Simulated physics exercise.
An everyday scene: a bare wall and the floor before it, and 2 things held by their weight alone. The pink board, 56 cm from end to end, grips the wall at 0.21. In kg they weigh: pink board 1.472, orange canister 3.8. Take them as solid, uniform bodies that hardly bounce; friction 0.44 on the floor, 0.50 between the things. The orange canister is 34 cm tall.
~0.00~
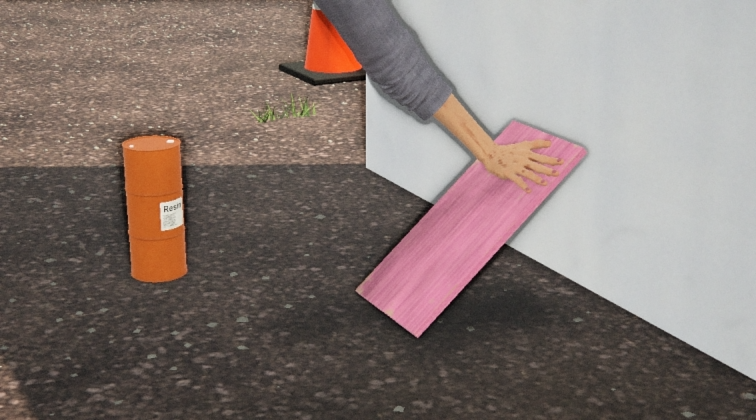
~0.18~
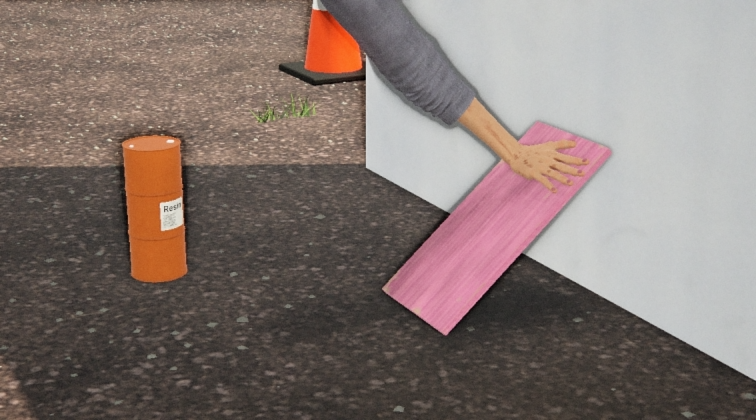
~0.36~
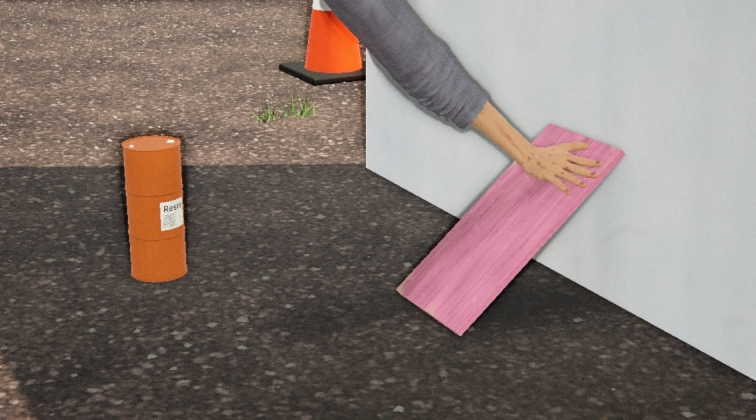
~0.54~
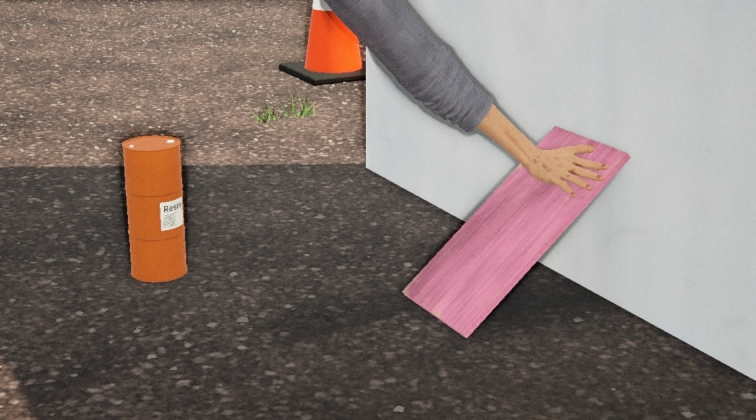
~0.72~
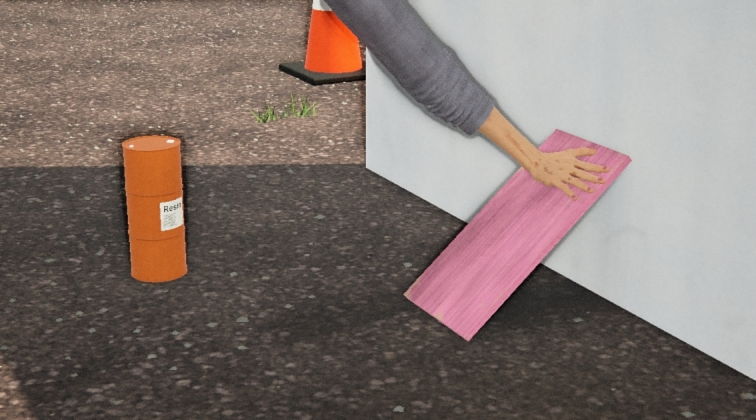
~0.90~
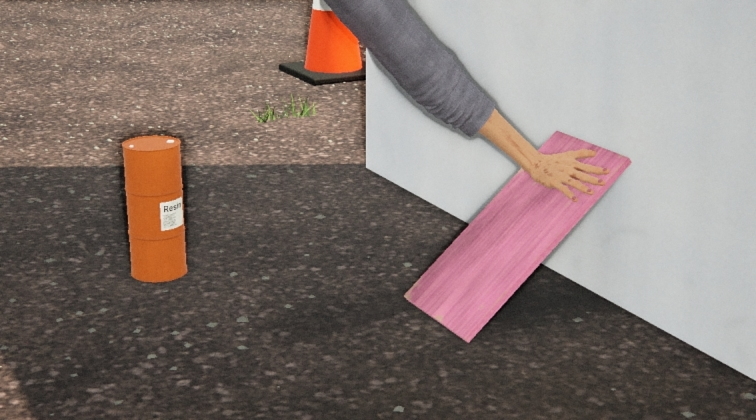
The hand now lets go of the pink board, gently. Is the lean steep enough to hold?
In the end the board slips out.
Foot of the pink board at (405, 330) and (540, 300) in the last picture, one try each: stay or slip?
First, it slides down; second, it holds.
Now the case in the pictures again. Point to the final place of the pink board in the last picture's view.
Near (488, 306).
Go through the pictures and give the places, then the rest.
In the first picture, 14 cm from its place; pink board (468, 223); orange canister (155, 209).
In the second picture, 7 cm from its place; pink board (494, 223); orange canister (155, 209).
In the third picture, 3 cm from its place; pink board (508, 224); orange canister (155, 209).
In the fourth picture, 1 cm from its place; pink board (513, 226); orange canister (155, 209).
The fifth picture shows leant on the wall, still held; pink board (515, 229); orange canister (155, 209).
The sixth picture shows leant on the wall, still held; pink board (515, 231); orange canister (155, 209).
After 1.30 s, pink board 15° lower than it was left near (501, 257).
After 1.40 s, pink board 34° lower than it was left near (491, 294).
After 1.50 s, pink board 40° lower than it was left near (488, 306).
At rest (2.2 s), tipped over on the floor, pink board; orange canister in place, give or take 10 cm. Seen from the same camera at the end, pink board near (488, 306). The board gives way.
